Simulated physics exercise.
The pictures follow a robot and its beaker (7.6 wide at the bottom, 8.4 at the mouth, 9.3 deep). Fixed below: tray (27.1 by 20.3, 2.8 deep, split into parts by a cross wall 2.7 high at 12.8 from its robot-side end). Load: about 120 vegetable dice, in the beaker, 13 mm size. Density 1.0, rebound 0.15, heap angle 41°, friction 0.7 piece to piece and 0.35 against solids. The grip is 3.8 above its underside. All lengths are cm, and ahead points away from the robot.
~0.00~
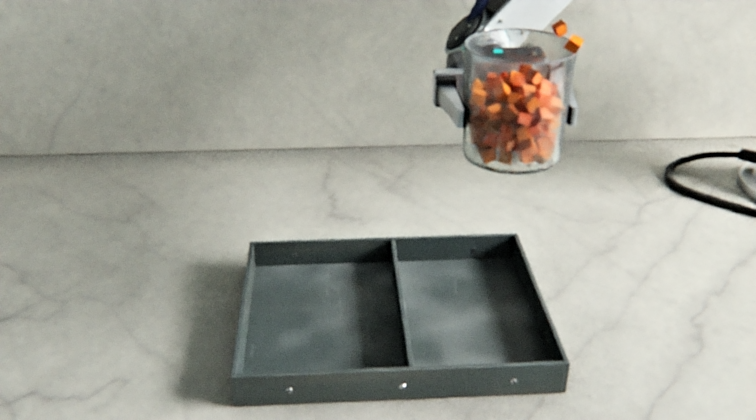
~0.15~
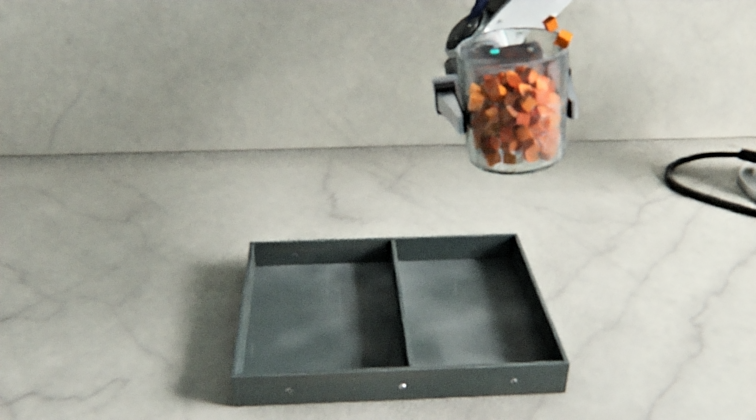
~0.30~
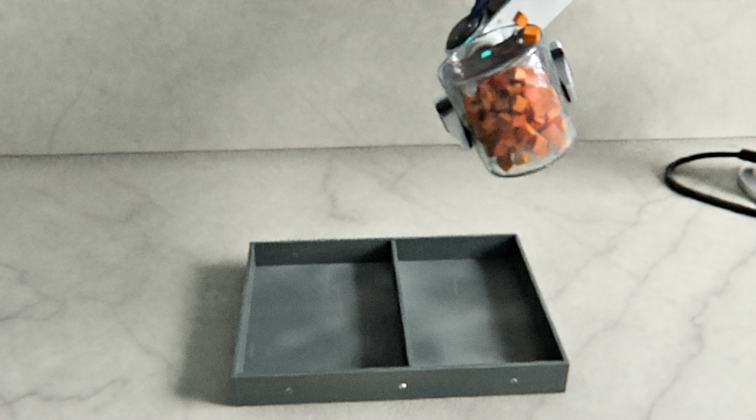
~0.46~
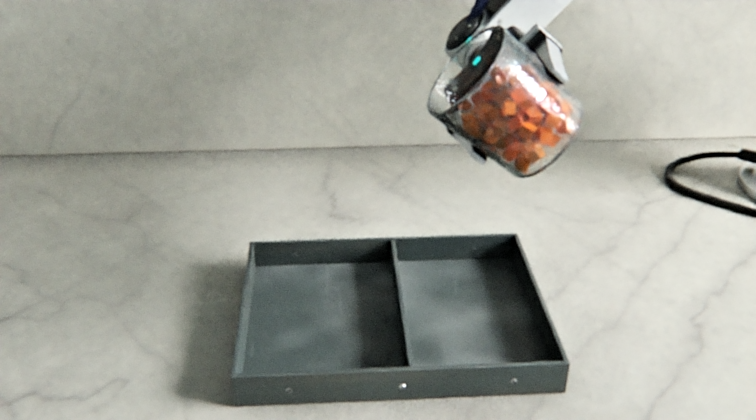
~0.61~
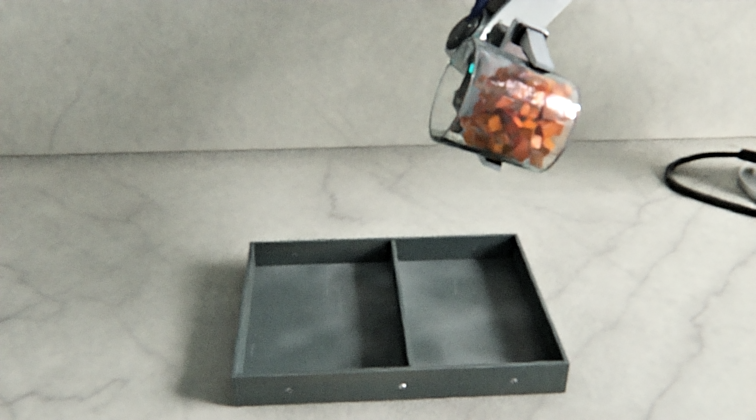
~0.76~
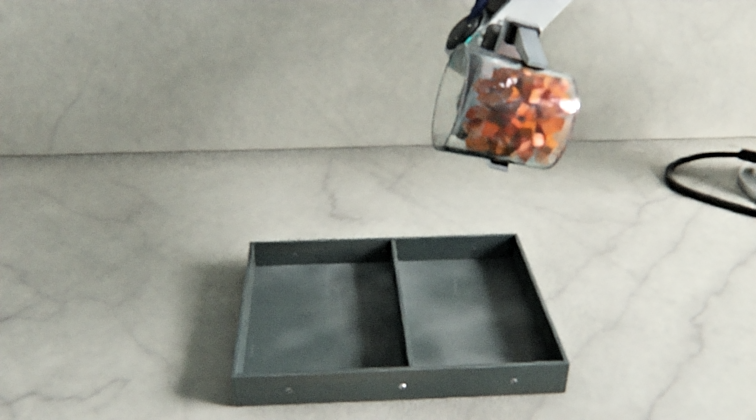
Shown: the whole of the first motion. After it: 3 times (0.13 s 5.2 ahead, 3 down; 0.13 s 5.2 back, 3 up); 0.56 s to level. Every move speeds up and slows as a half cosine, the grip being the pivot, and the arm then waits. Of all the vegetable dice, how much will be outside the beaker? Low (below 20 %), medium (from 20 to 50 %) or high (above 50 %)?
Answer: Medium; from 20 to 50 % of the vegetable dice finish outside the beaker.
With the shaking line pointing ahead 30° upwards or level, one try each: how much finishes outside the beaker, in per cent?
About 90 and 80 per cent.
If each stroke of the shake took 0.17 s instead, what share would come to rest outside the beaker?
Then about 15 per cent.
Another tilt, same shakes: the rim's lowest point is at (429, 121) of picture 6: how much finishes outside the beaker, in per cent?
About 5 per cent.
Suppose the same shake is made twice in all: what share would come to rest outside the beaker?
Then about 30 per cent.
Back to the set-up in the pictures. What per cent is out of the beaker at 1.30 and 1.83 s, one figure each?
In turn: 25, 35.
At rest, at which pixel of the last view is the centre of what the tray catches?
Around (347, 320).
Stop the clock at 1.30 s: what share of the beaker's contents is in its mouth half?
Roughly 40 per cent.
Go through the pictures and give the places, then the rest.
In the first frame, the beaker middle at (516, 103), level; upper third of the load around (520, 96), from x 475 to 575, top at y 30; 118 in the beaker.
In the second frame, the beaker middle at (514, 103), tilted 7° forward; upper third of the load around (522, 96), from x 470 to 565, top at y 25.
In the third frame, the beaker middle at (511, 104), tilted 26° forward; upper third of the load around (521, 96), from x 470 to 560, top at y 20.
In the fourth frame, the beaker middle at (508, 106), tilted 49° forward; upper third of the load around (523, 96), from x 470 to 565, top at y 75.
In the fifth frame, the beaker middle at (506, 109), tilted 68° forward; upper third of the load around (522, 92), from x 470 to 565, top at y 70.
In the sixth frame, the beaker middle at (505, 110), tilted 75° forward; upper third of the load around (526, 92), from x 475 to 565, top at y 75; 118 in the beaker.
After 1.30 s, tilted 75° forward, highest piece 22 above the table; 87 in the beaker, 16 in the far-side part, 3 in the robot-side part, 12 in flight or on a rim.
After 1.83 s, tilted 35° forward, highest piece 23 above the table; 77 in the beaker, 28 in the far-side part, 13 in the robot-side part.
After 2.30 s, level, highest piece 26 above the table; 77 in the beaker, 28 in the far-side part, 13 in the robot-side part.
After 3.35 s, level, highest piece 26 above the table; 77 in the beaker, 28 in the far-side part, 13 in the robot-side part.
In the end, 77 in the beaker, 28 in the far-side part, 13 in the robot-side part. That is 35 % outside the beaker.
